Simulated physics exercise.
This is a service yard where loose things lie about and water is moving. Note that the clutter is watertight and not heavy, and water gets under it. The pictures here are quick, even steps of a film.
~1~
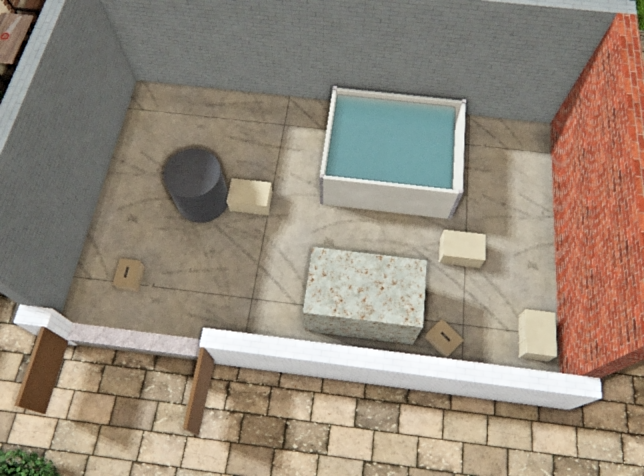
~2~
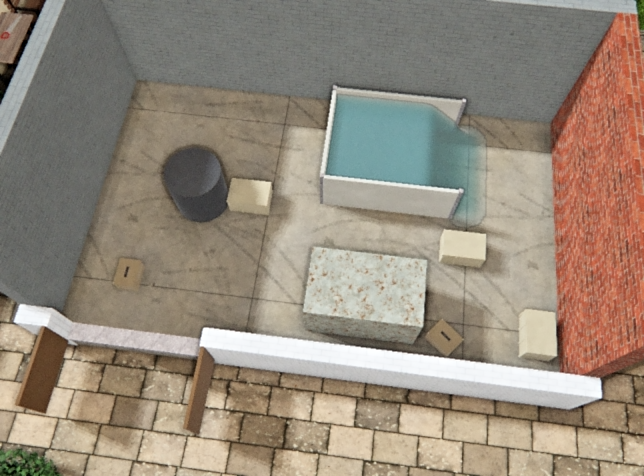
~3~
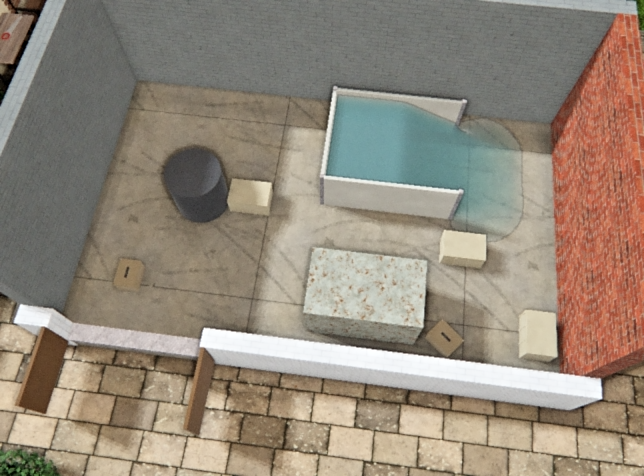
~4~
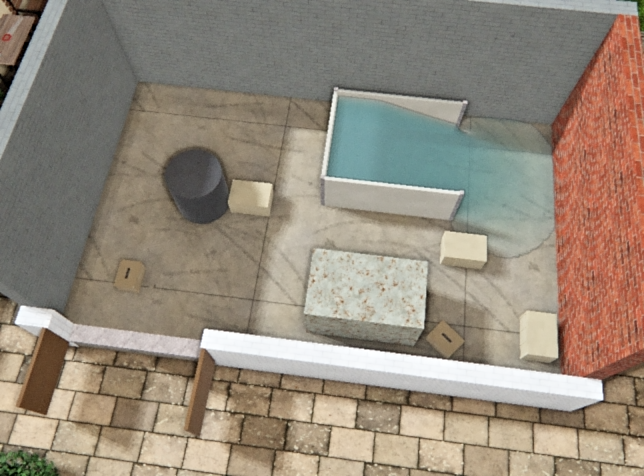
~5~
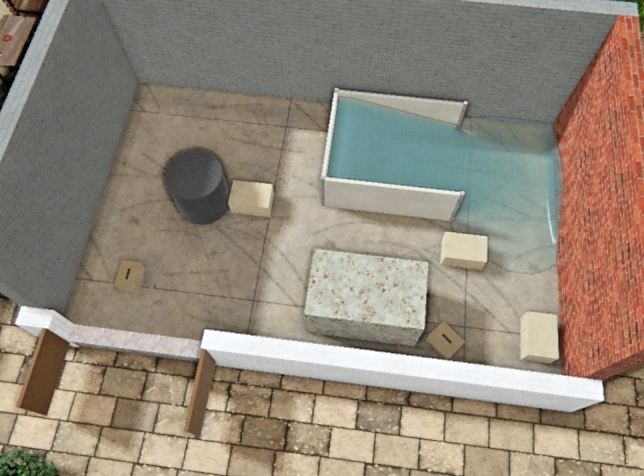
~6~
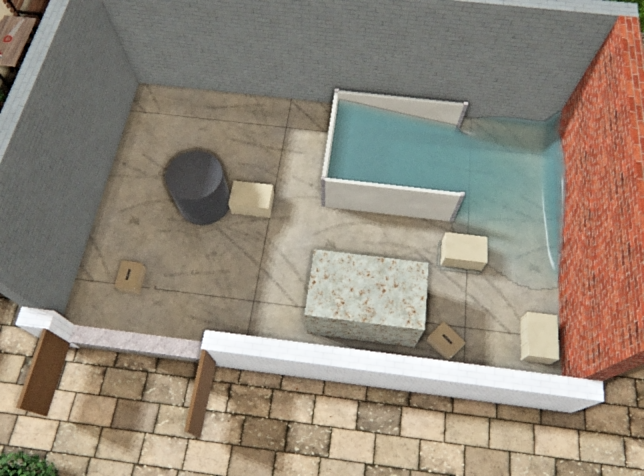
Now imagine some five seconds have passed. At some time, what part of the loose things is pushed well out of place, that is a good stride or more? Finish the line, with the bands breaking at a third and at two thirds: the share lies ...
The share lies between a third and two thirds.
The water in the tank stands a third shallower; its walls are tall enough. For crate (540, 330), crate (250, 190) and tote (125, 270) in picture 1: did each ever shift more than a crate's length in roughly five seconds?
Object 1: Passed the mark. Object 2: Stayed below the mark. Object 3: Stayed below the mark.
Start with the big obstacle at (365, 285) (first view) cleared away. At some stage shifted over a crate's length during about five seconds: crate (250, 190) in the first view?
Note - displacement of that one: Not displaced that much.
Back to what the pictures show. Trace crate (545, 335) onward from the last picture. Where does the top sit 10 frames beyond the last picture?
I'd expect it around (502, 350).
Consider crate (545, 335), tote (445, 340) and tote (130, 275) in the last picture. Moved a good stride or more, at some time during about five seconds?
In the order given: Covered the distance, fell short, covered the distance.
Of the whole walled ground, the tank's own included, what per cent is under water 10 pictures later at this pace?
Close to 35 per cent, tank included.
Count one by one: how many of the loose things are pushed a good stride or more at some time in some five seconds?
Result - 3.
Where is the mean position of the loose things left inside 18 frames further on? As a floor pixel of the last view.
That averages to about (336, 284) on the floor.
A moment on, 0 of 5 are well off their spots; 0 afloat.
Next, 1 of 5 are well off their spots; 1 afloat.
Later, 1 of 5 are well off their spots; 2 afloat.
In the end, 3 of 5 are well off their spots, and 3 have been at some point; 3 afloat.
